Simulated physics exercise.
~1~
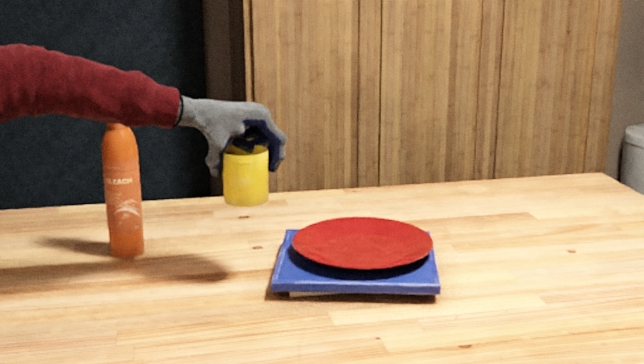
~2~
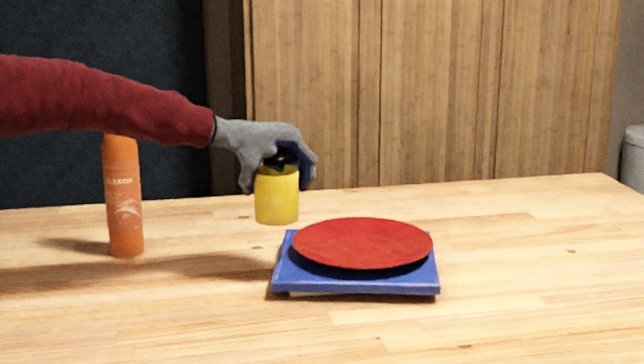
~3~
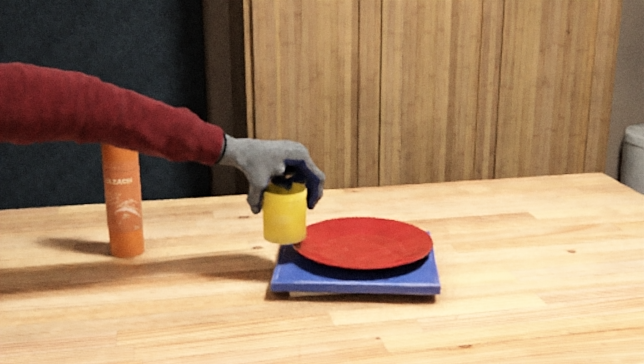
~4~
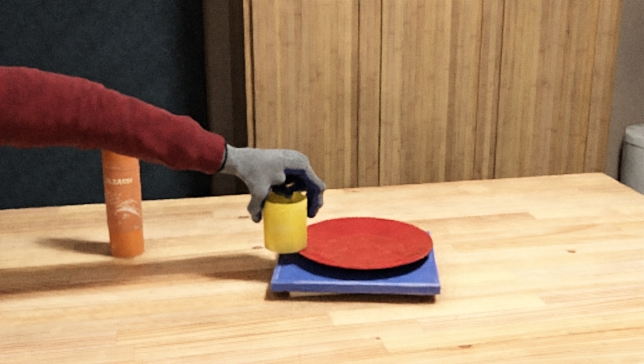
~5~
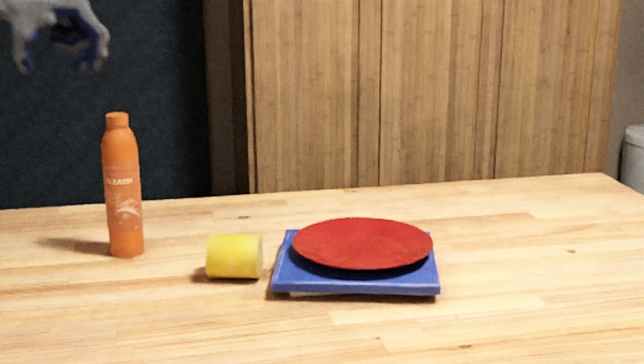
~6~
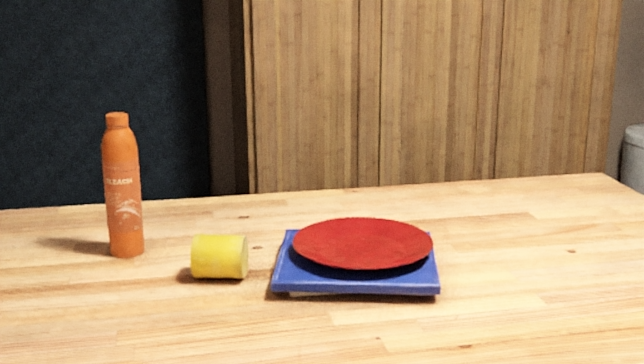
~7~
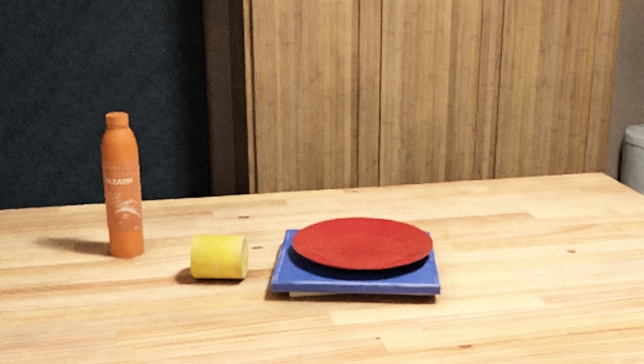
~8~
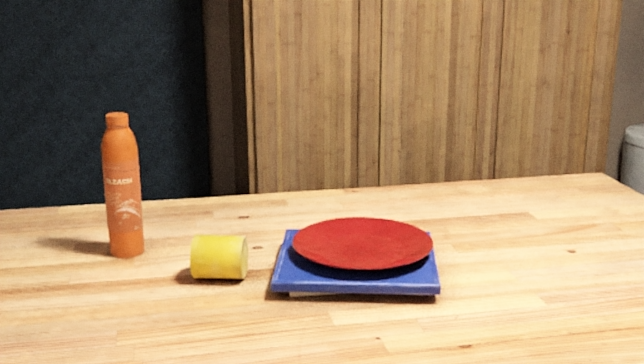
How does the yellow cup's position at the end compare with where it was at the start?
At the start the yellow cup was upright in the gloved hand near the back of the table. By the end it lay on its side, lower in view and slightly farther left, between the orange bottle and the blue tray.
